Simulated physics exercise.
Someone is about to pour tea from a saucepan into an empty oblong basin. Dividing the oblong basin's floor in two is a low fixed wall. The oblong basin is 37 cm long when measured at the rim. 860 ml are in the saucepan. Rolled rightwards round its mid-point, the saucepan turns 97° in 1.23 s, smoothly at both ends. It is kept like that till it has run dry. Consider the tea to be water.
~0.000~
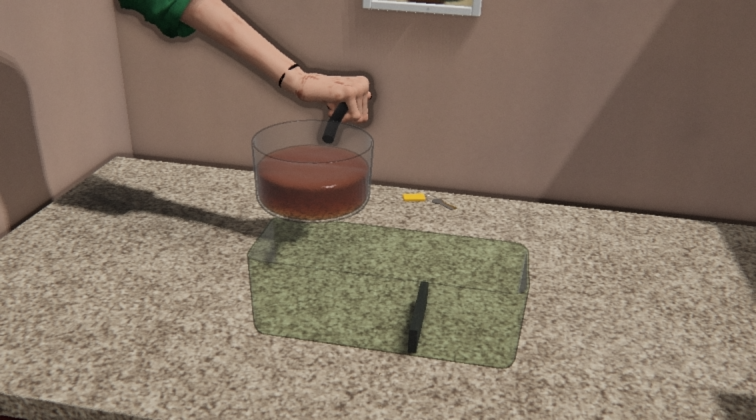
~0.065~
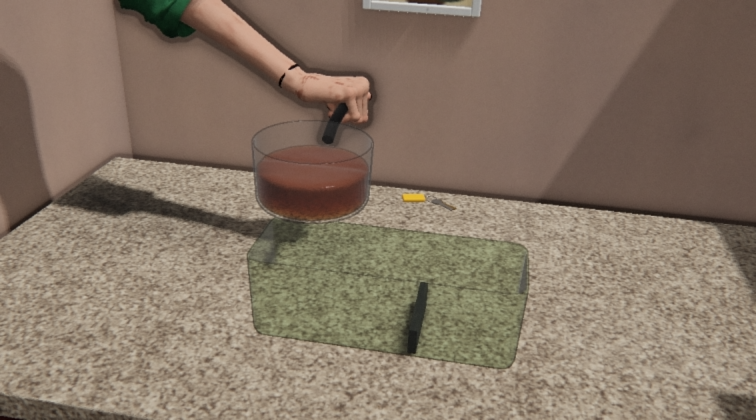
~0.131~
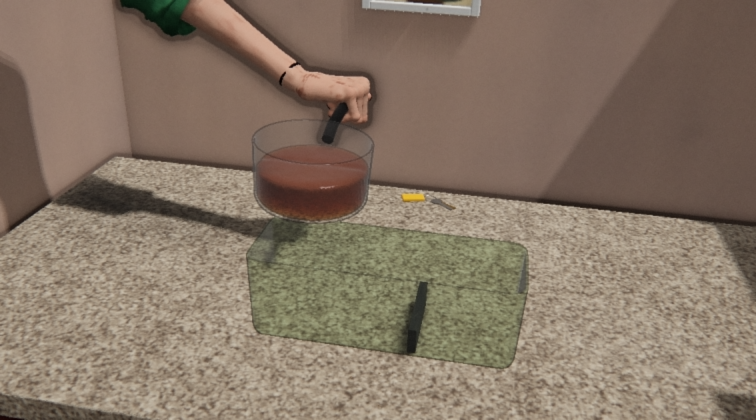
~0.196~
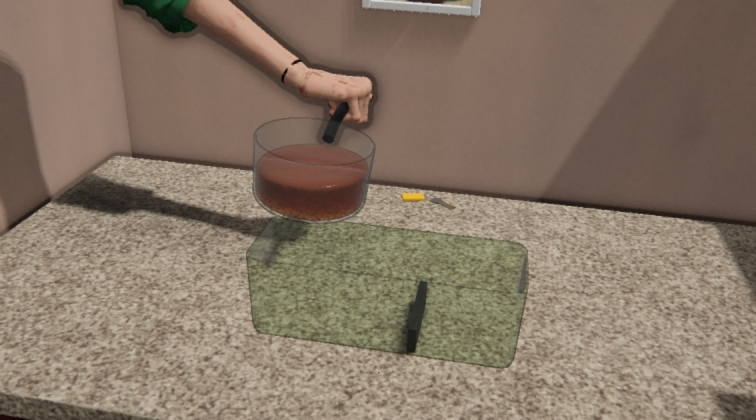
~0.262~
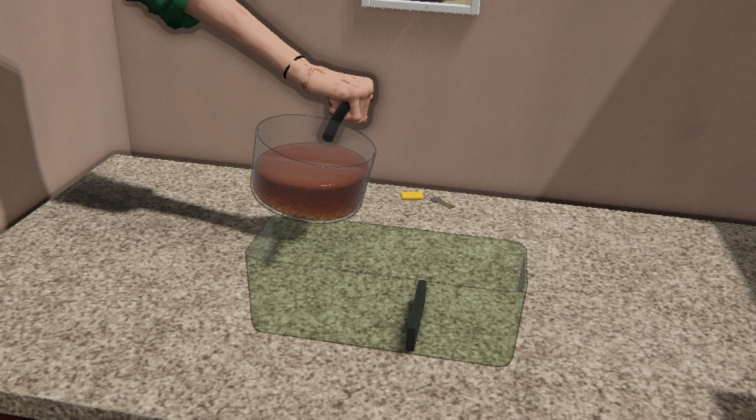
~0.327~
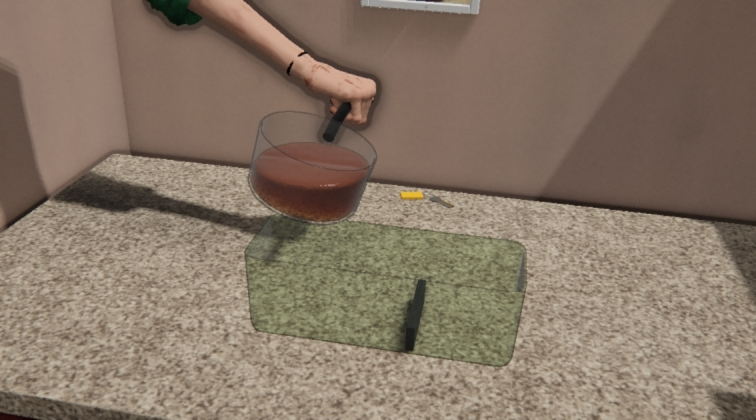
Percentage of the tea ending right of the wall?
25 per cent.
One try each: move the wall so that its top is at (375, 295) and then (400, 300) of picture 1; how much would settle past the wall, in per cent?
First 90, then 60 per cent.
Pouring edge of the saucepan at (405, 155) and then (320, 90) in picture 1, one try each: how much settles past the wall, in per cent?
I'd say 65 percent on the first go, 10 percent on the next.
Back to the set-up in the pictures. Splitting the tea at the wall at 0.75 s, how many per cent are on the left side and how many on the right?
Left roughly 8 per cent, right roughly 0.
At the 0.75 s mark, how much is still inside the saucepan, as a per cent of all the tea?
About 70 per cent.
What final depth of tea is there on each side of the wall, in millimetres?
On the left it stands about 24 mm, on the right about 14 mm.
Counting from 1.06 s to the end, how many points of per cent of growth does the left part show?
Close to 28% of the whole.
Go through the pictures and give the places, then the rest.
It leans 0°; its right rim is at (372, 147); the tea meets the walls at (261, 157) and (369, 169); the oblong basin's rim runs from (260, 237) to (528, 270); the wall's top is at (419, 305), in the first picture.
It leans 1°; its right rim is at (372, 149); the tea meets the walls at (260, 157) and (369, 170), in the second picture.
It leans 3°; its right rim is at (372, 150); the tea meets the walls at (260, 157) and (369, 169), in the third picture.
It leans 6°; its right rim is at (373, 153); the tea meets the walls at (261, 157) and (369, 169), in the fourth picture.
It leans 10°; its right rim is at (374, 157); the tea meets the walls at (259, 155) and (369, 169), in the fifth picture.
It leans 16°; its right rim is at (375, 162); the tea meets the walls at (258, 154) and (370, 168), in the sixth picture.
After 0.75 s the tilt is 65° and 69 per cent is still to pour, 8 is left of the wall and 0 right of it.
After 1.06 s the tilt is 92° and 20 per cent is still to pour, 47 is left of the wall and 24 right of it.
After 1.38 s the tilt is 97° and 3 per cent is still to pour, 70 is left of the wall and 25 right of it.
After 1.73 s the tilt is 97° and 0 per cent is still to pour, 74 is left of the wall and 25 right of it.
In the end 75 per cent lies left of the wall, 25 right of it and 0 outside.
